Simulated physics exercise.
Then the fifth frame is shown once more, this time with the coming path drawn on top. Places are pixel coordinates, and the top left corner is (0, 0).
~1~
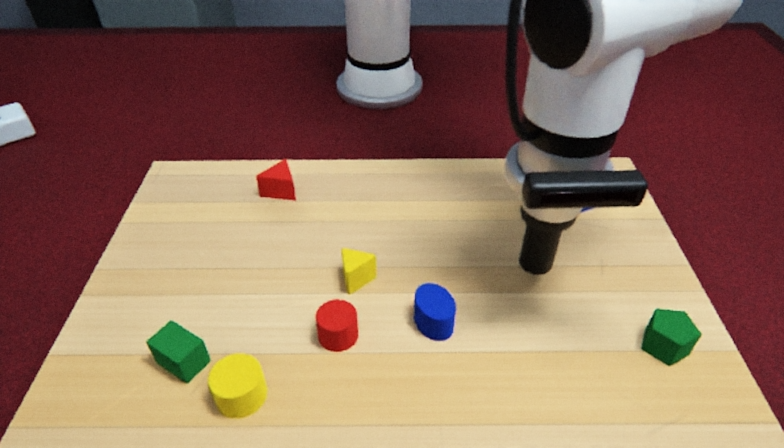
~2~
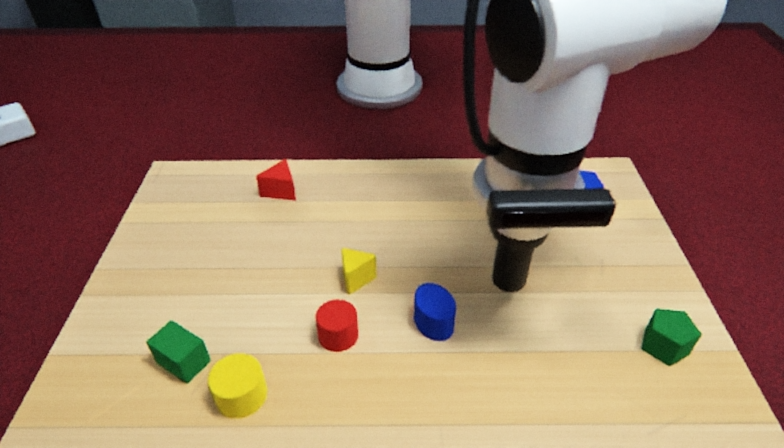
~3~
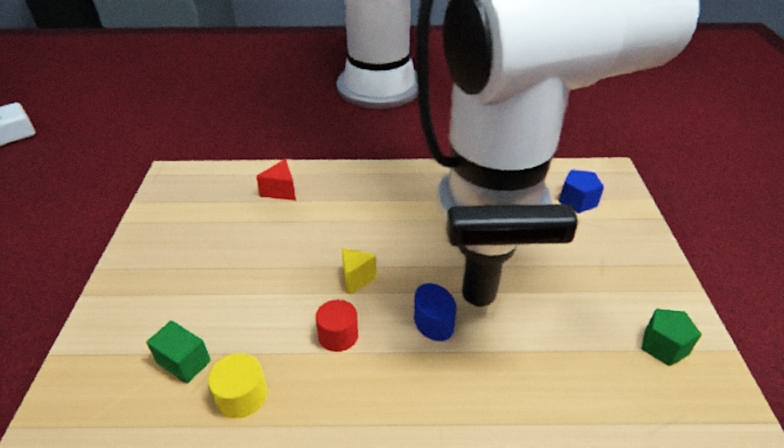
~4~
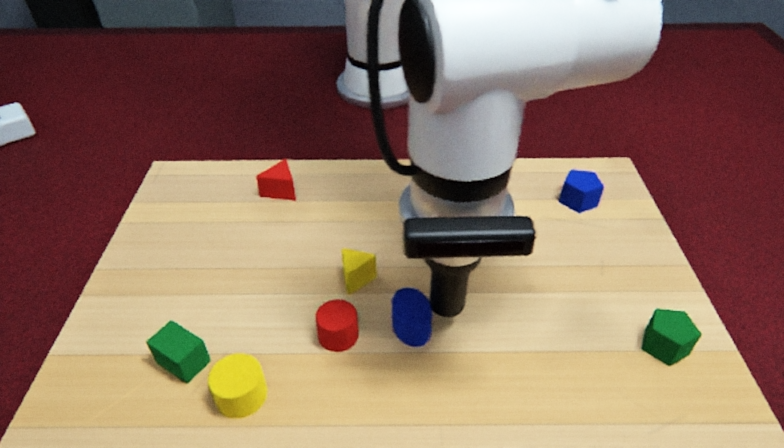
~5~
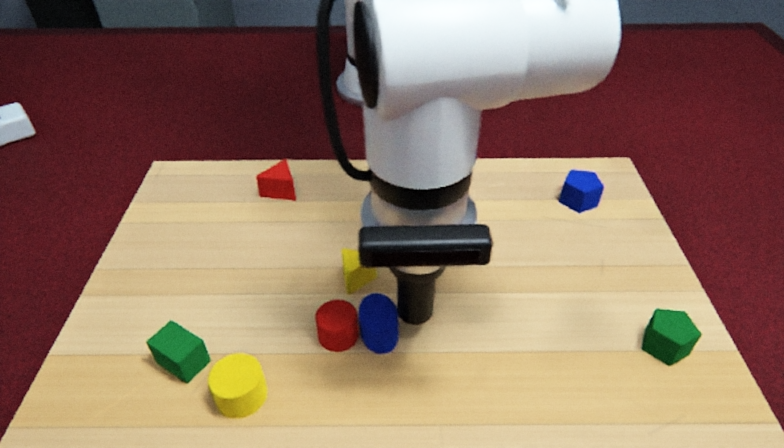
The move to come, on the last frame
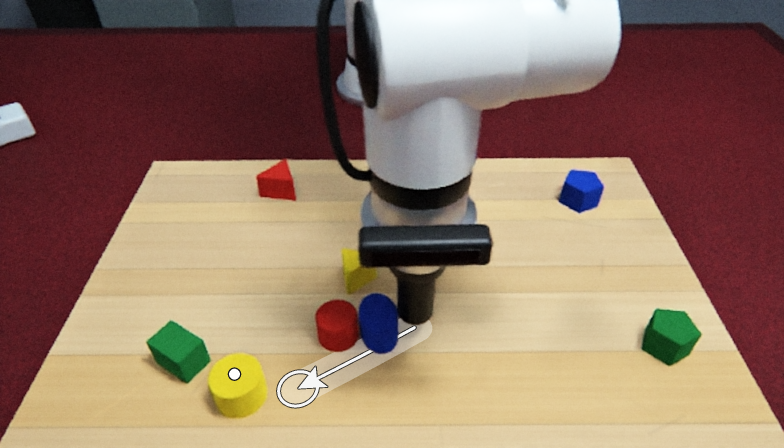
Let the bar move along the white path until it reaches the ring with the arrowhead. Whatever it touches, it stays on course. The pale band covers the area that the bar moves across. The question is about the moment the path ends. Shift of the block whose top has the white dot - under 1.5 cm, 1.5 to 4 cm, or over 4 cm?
That one ends up within 1.5 cm of where it is now.
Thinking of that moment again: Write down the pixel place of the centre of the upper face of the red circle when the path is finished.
It will likely be found at (269, 304).
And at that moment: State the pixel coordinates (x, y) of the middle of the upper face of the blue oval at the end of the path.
It will likely be found at (273, 337).
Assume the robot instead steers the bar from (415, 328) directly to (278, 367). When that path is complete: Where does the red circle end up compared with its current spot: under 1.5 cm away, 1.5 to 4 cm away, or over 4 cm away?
It moves more than 4 cm.
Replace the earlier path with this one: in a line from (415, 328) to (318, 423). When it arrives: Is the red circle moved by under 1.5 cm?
Final answer: No.
Path on the board, in a line from (415, 328) to (298, 388); the dot is on the yellow circle.
On the path given first. One third of the way, bar (378, 332); red circle (301, 314); blue oval (339, 322), turned 35° clockwise.
Two thirds of the way, bar (336, 353); red circle (276, 308); blue oval (301, 331), turned 75° clockwise.
At the end, bar (295, 374); yellow circle in place; red circle (269, 304); blue oval (273, 337), turned 120° clockwise.
